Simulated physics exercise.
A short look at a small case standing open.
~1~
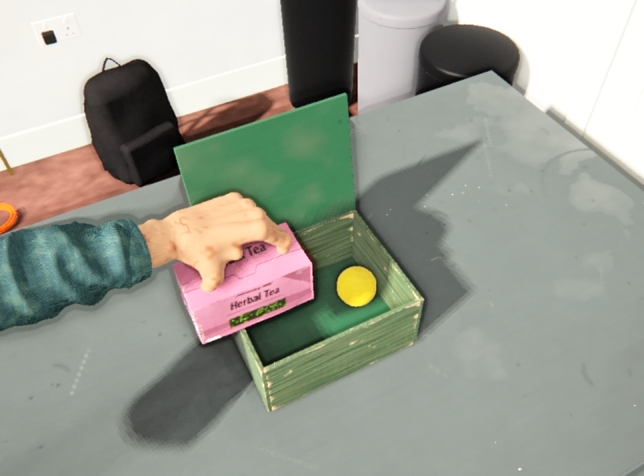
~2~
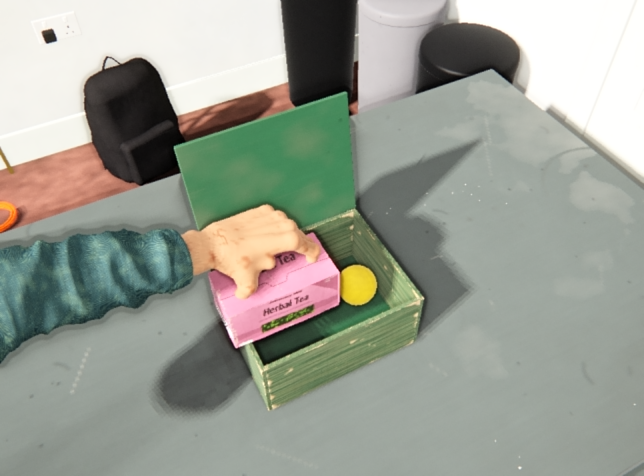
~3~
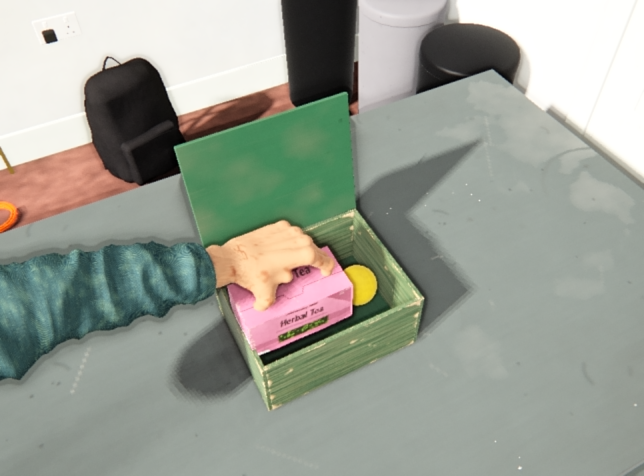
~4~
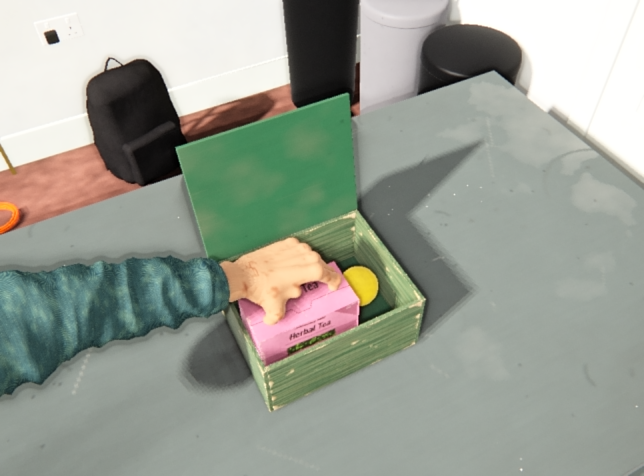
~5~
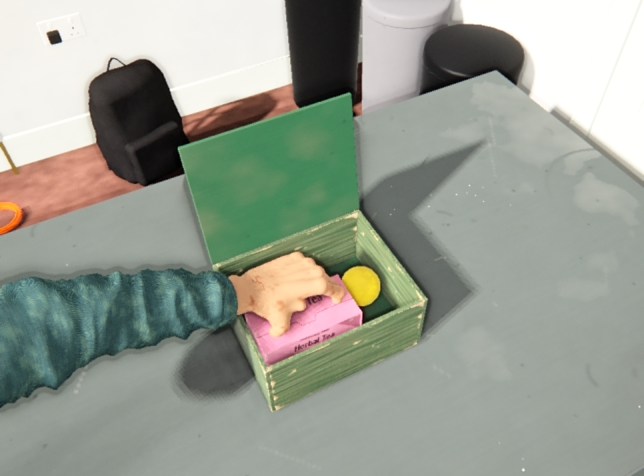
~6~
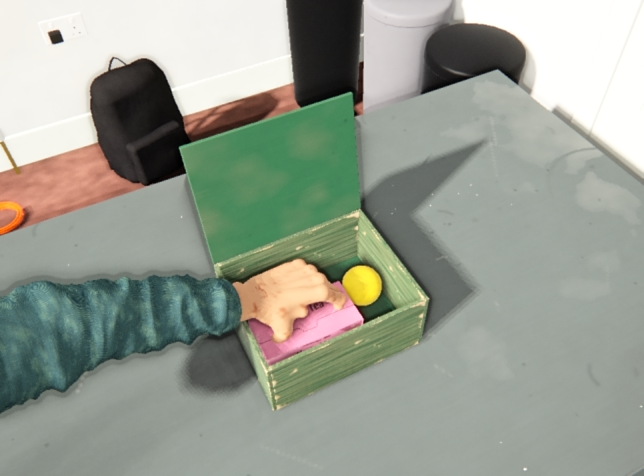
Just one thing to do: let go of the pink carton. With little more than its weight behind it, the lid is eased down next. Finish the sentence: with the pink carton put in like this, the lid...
The lid closes fully.
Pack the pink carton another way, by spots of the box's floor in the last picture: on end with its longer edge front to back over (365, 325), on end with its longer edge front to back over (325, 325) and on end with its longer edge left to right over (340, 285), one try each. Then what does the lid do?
Try one: Closed. Try two: Not closed. Try three: Closed.
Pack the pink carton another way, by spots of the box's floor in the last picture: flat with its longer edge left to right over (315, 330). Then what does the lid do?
Lid down.
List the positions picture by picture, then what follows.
In the first frame, still above its spot; pink carton (245, 282); yellow lemon (357, 287).
In the second frame, still above its spot; pink carton (275, 289); yellow lemon (357, 285).
In the third frame, still above its spot; pink carton (291, 301).
In the fourth frame, still above its spot; pink carton (299, 315).
In the fifth frame, still above its spot; pink carton (304, 326); yellow lemon (360, 286).
In the sixth frame, put in, still held; pink carton (306, 332); yellow lemon (362, 286).
Then, 1.20 s after the last picture, lid starting down.
Then, 1.60 s after the last picture, lid 59° above the rim.
Then, 1.80 s after the last picture, lid 32° above the rim.
Then, 2.00 s after the last picture, lid shut.
At rest, lid shut; both in place. Seen from the same camera at the end, pink carton near (306, 332).
